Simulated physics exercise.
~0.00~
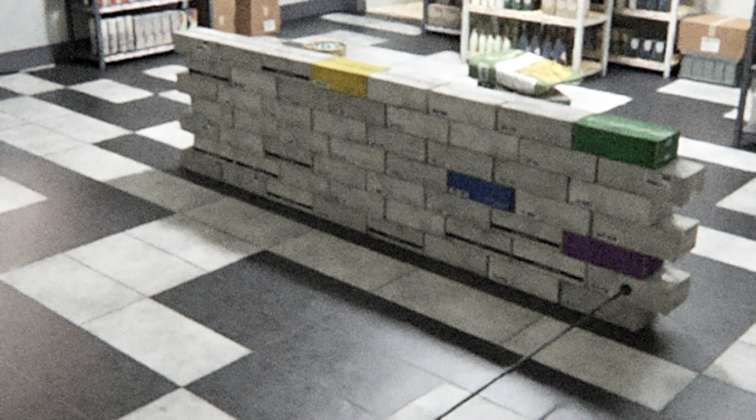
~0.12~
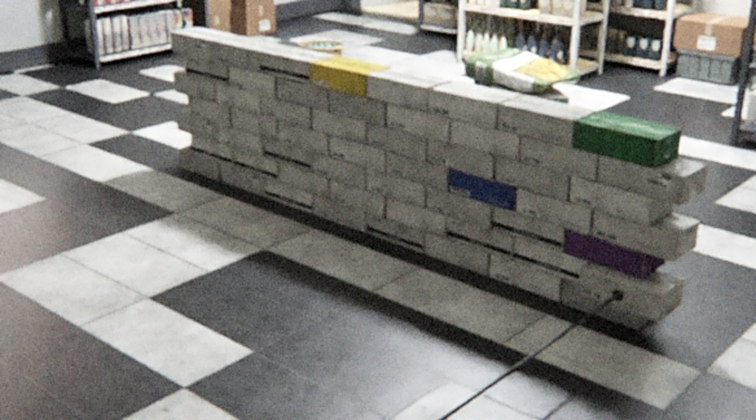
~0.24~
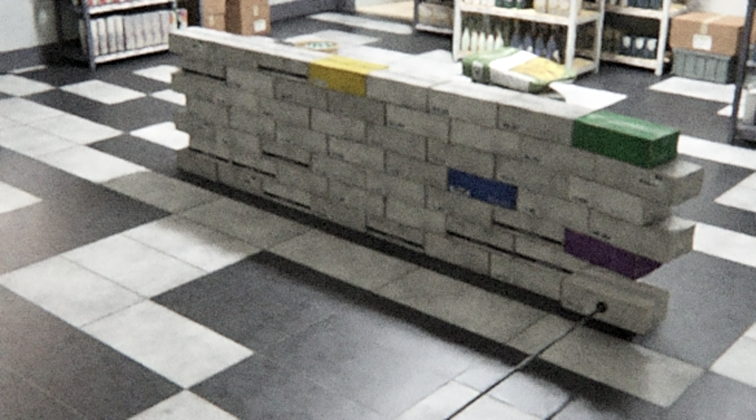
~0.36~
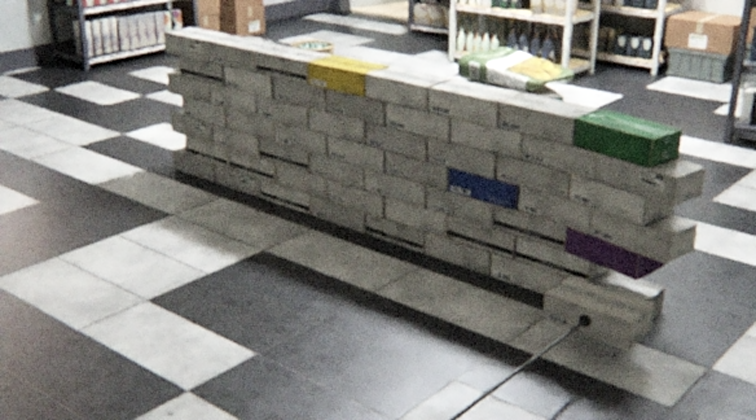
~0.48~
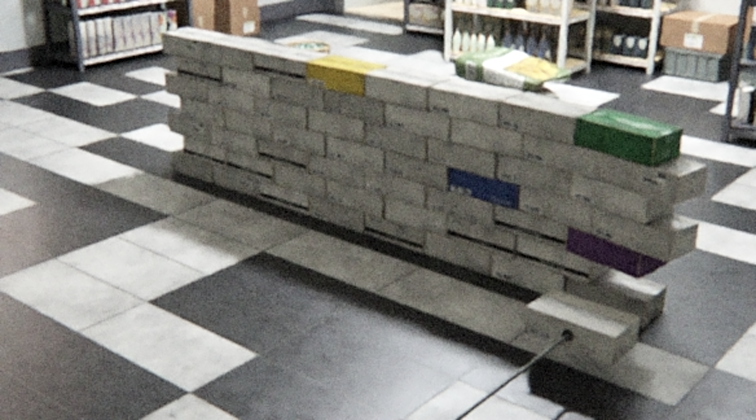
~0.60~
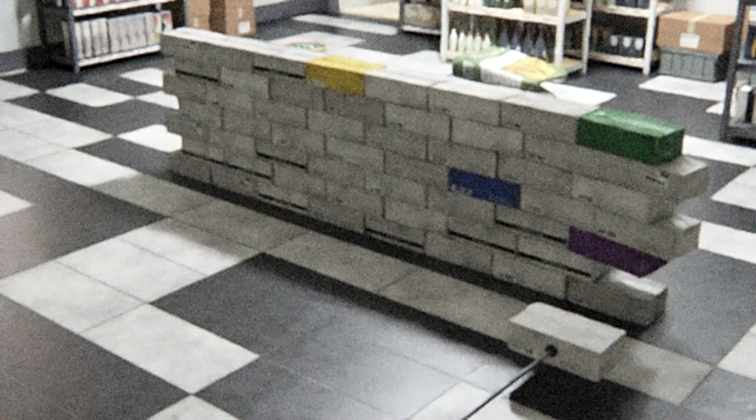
Shop with chequered floor, thin rod pulling a pale box from the base of a low stacked wall, which stays standing.
